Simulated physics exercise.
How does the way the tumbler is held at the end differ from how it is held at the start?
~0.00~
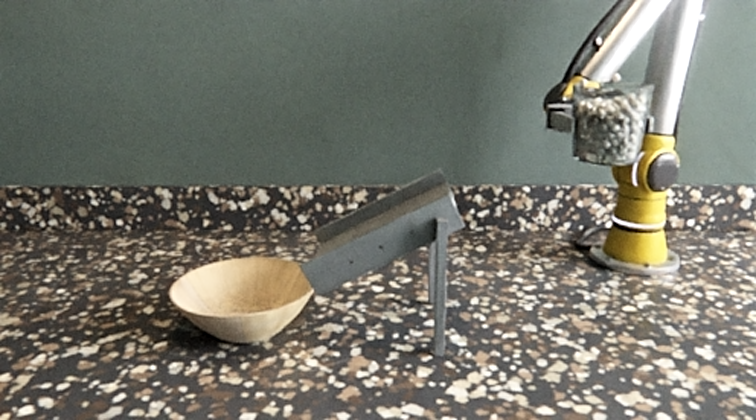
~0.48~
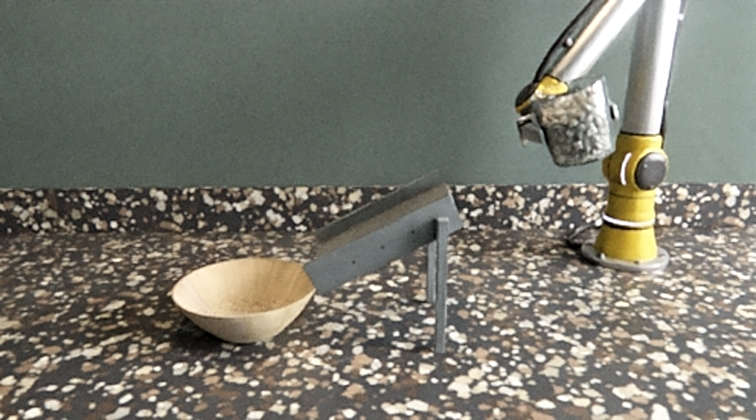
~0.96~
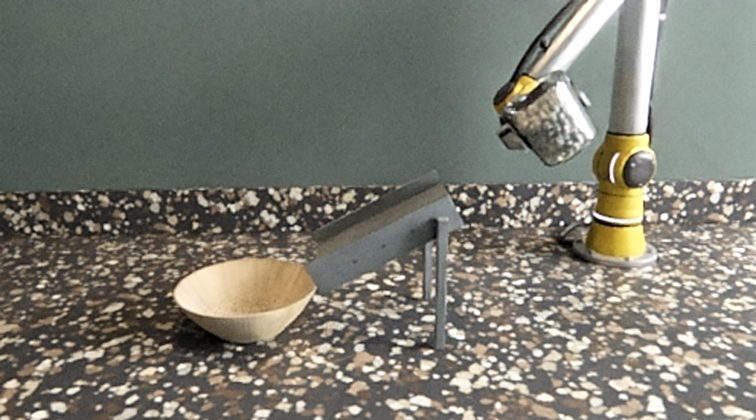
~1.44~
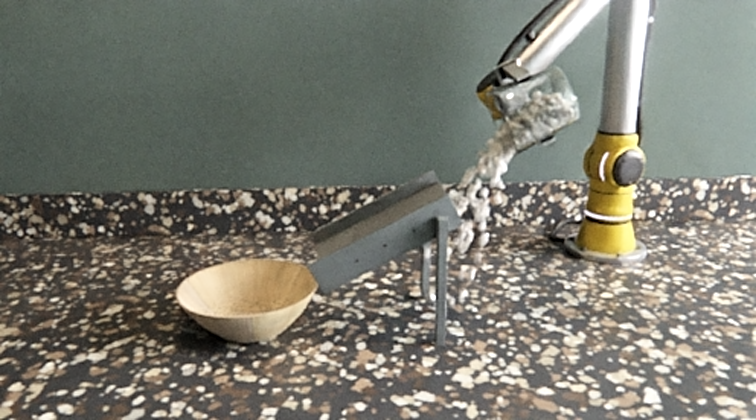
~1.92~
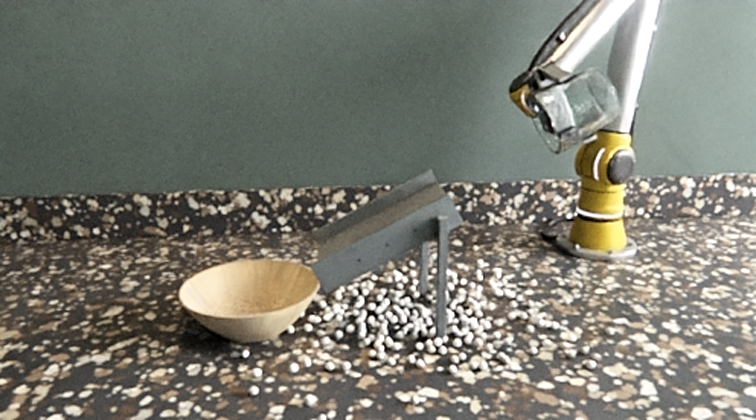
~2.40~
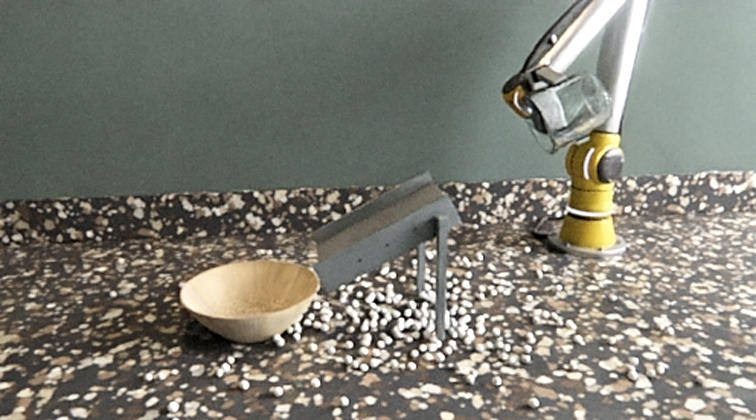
At the start the robot arm holds the tumbler upright, while at the end it holds it tipped over on its side.
